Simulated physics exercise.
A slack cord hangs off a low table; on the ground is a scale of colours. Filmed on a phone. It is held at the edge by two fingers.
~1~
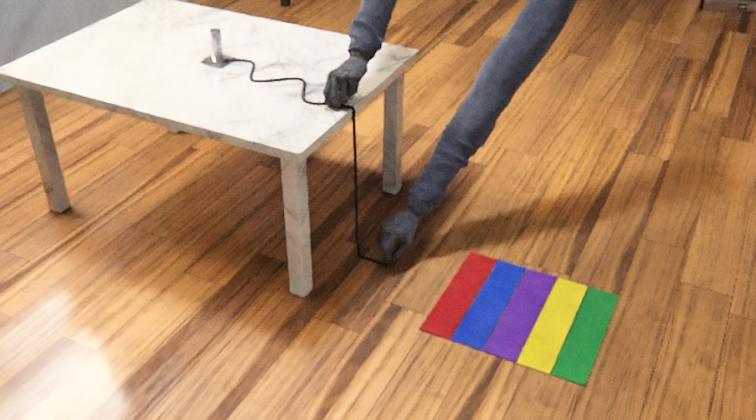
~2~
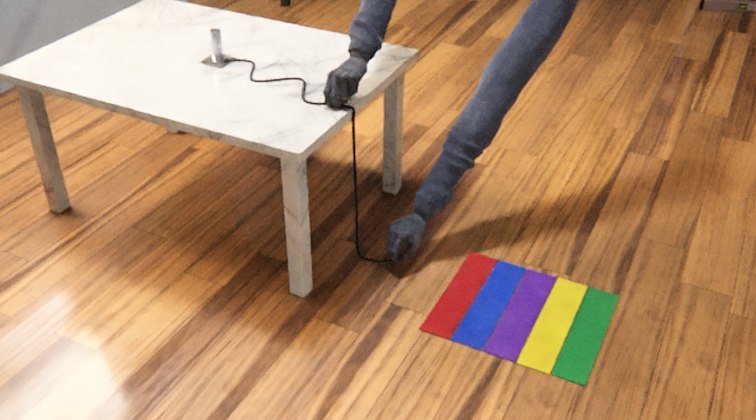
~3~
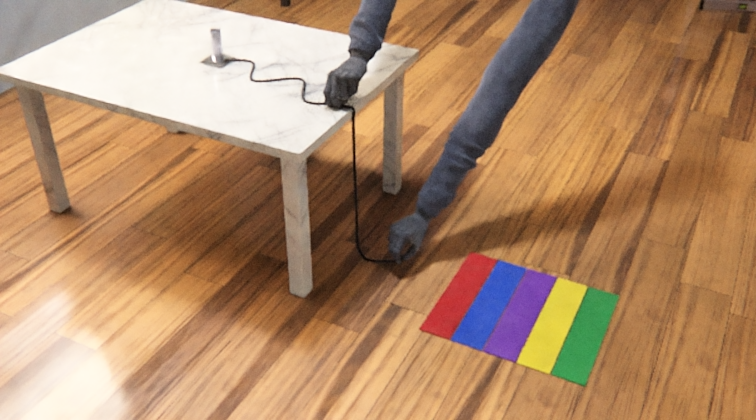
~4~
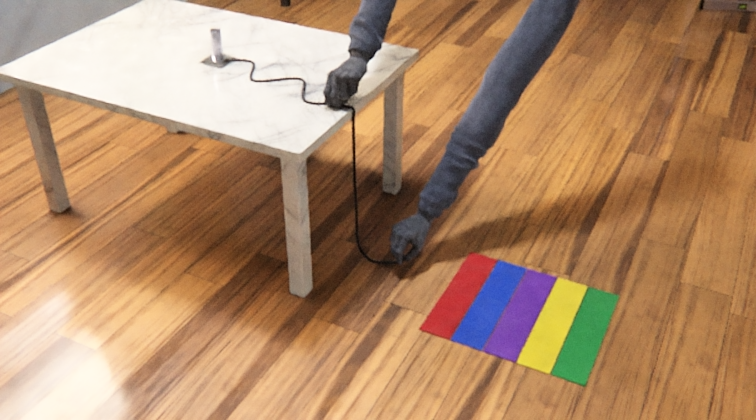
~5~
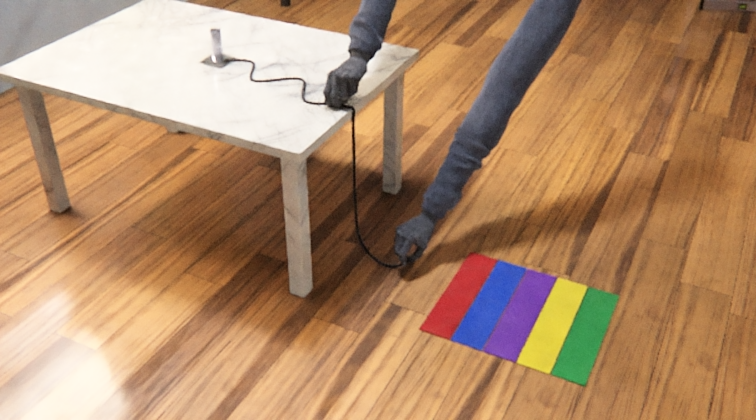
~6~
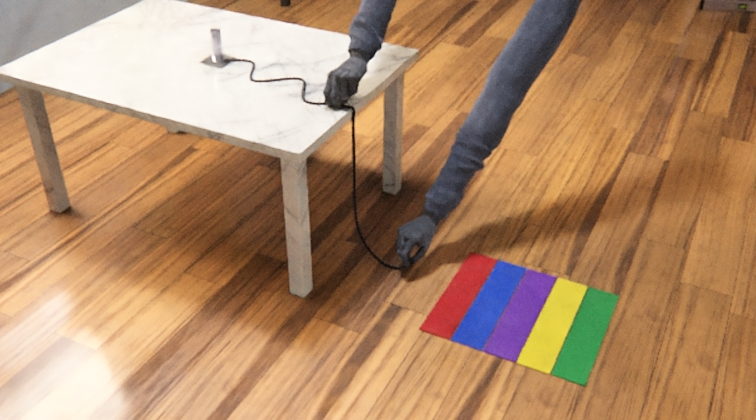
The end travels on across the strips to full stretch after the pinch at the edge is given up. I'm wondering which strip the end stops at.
It stops at the yellow strip.
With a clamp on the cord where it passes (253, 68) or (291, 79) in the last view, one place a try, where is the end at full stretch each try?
Approximately (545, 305) and (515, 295), respectively.
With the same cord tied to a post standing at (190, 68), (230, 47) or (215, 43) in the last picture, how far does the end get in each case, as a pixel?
Approximate places, in that order: (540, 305), (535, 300), (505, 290).
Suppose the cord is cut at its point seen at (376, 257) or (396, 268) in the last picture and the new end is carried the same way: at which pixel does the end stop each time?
Taking them in turn, near (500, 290) and near (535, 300).
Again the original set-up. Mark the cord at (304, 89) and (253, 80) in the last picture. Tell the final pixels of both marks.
One ends up around (336, 99), the other around (279, 80).
Early on, end near (493, 288); over blue.
Midway, end near (534, 301); over purple.
At the end of the slack, end near (558, 308); over yellow. It halts on the yellow strip.
